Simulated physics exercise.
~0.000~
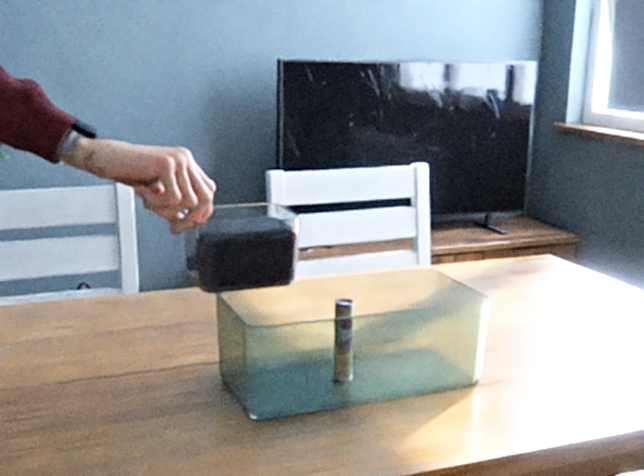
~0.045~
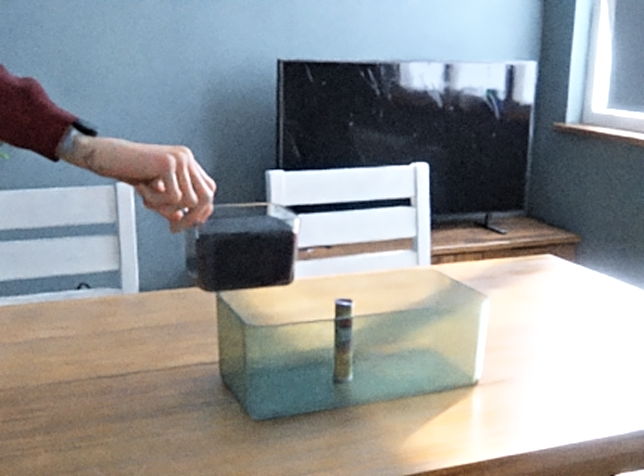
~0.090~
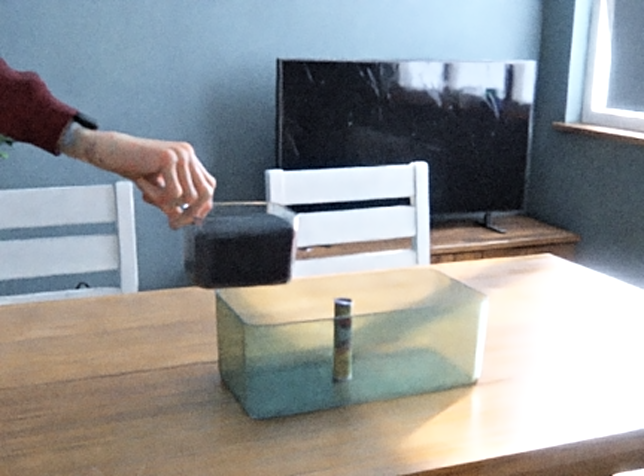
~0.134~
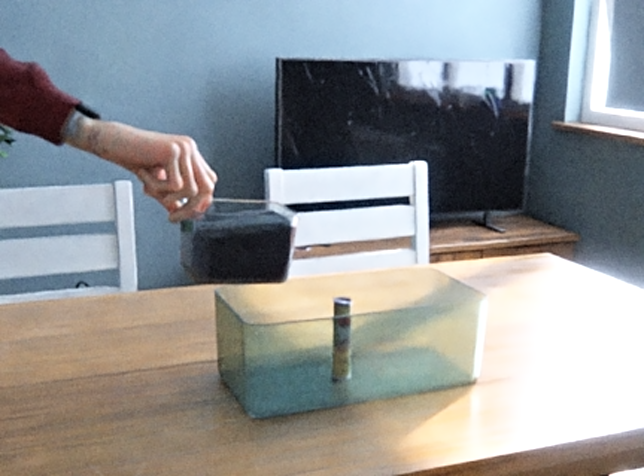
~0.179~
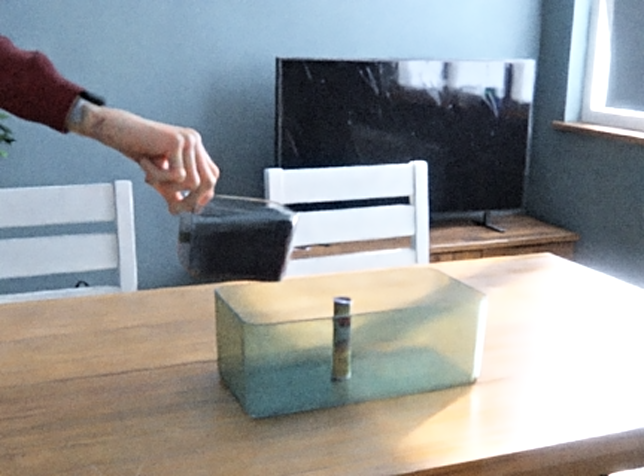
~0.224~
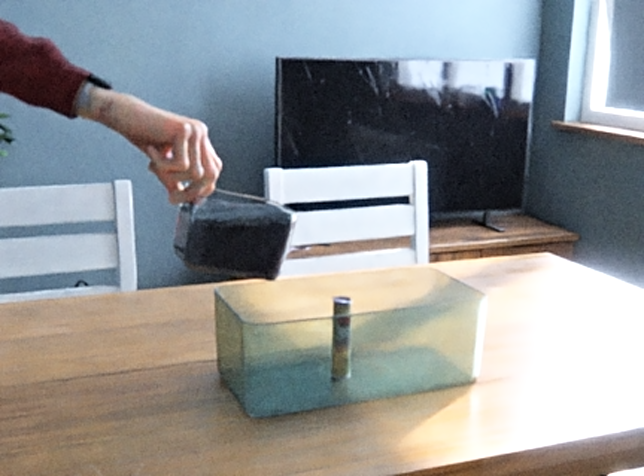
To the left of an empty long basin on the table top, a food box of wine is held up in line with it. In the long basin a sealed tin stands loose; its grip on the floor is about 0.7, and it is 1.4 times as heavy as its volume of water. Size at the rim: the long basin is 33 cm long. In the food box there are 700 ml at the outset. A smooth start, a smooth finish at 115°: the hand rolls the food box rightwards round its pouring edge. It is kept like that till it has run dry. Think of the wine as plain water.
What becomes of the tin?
It does not come down.
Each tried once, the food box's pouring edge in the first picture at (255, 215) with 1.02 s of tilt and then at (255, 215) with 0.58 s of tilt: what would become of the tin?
Trial 1 - tin tips; trial 2 - tin tips.
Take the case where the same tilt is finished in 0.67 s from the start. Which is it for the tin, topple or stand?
Then the tin does not tip.
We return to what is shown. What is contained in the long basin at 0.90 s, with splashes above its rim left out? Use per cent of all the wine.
Roughly 80 per cent.
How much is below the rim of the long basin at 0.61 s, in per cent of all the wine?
8 %, more or less.
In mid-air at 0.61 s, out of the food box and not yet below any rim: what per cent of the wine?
I'd put it at about 34 percent.
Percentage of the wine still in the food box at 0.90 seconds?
6 %.
Then, 0.61 s in, the tilt is 75° and 58 per cent is still to pour; the tin stands where it began.
Then, 0.90 s in, the tilt is 111° and 6 per cent is still to pour; the tin stands where it began.
Then, 1.20 s in, the tilt is 115° and 0 per cent is still to pour; the tin stands where it began.
Then, 1.52 s in, the tilt is 115° and 0 per cent is still to pour; the tin stands where it began.
Finally, the tin stands where it began.
